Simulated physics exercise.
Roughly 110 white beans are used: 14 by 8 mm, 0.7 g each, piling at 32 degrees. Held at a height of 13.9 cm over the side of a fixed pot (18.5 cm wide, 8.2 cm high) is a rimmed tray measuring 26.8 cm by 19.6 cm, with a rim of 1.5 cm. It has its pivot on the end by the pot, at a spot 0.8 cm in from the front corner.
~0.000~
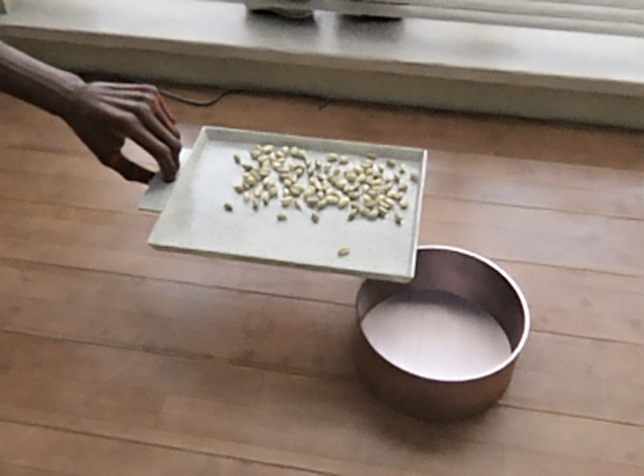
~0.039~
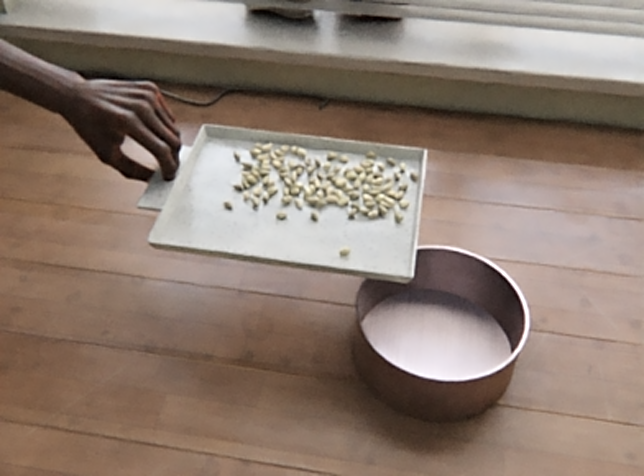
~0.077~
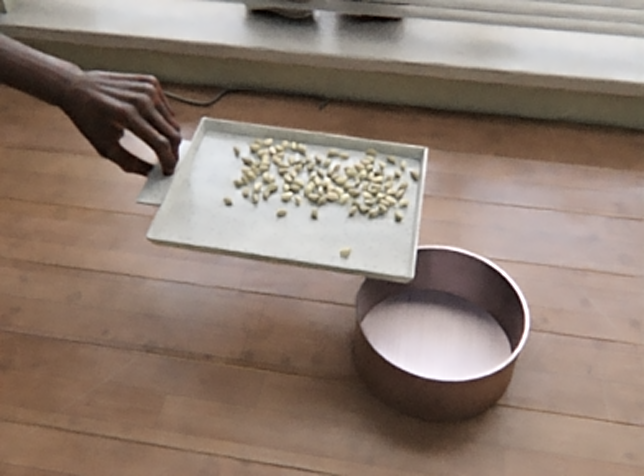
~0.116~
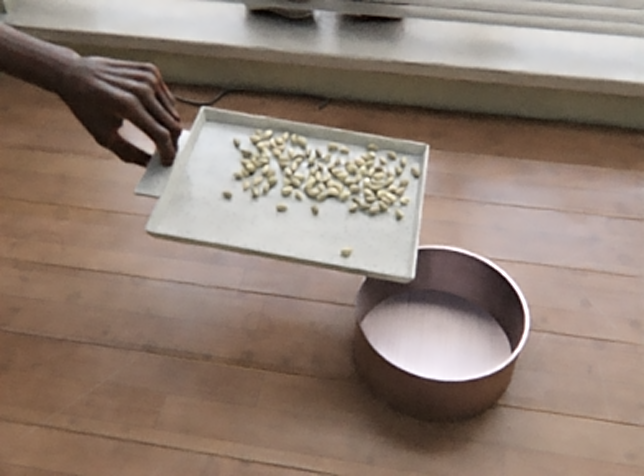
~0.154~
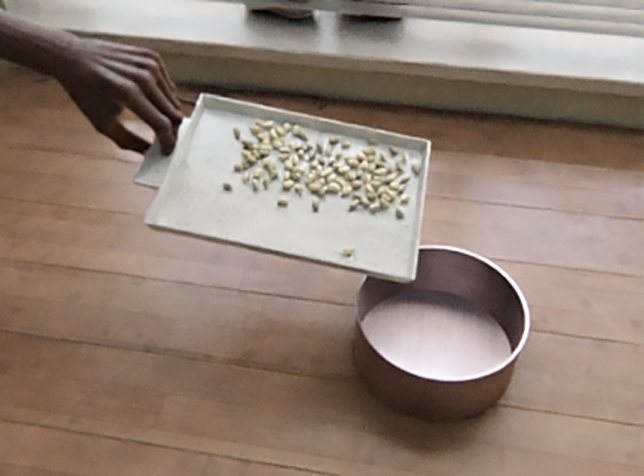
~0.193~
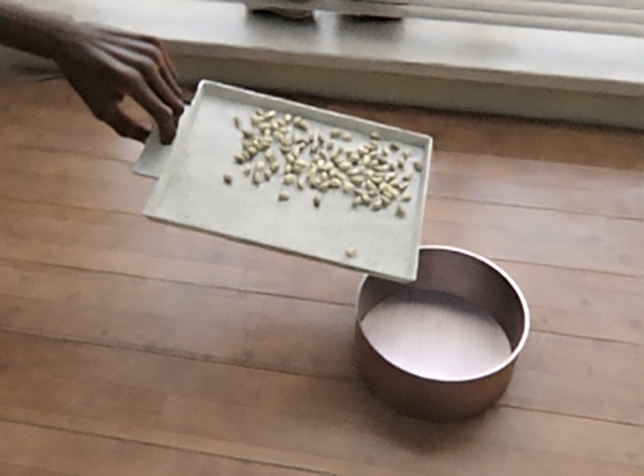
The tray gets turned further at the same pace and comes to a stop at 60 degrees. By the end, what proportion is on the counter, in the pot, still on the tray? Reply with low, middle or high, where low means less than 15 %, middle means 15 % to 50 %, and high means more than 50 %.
My answer: Counter - low; pot - high; tray - middle.
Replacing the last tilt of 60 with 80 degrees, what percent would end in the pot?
Then about 100 per cent.
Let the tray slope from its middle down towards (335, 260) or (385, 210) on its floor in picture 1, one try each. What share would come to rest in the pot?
The share comes to roughly 70 in a hundred, then roughly 15 in a hundred.
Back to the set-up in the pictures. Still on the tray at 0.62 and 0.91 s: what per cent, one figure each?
Earlier moment 100, later moment 45.
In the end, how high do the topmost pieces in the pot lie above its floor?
Roughly 1.5 cm up.
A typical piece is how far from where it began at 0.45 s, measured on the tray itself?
By then it sits near 3 cm from where it began.
After 0.45 s, tilt 37 degrees; the tray holds 100 %, the pot 0 %.
After 0.62 s, tilt 53 degrees; the tray holds 100 %, the pot 0 %.
Then, at 0.91 s, tilt 60 degrees; the tray holds 45 %, the pot 45 %.
In the end, at 1.9 s, counter 0 %, pot 70 %, tray 30 %.
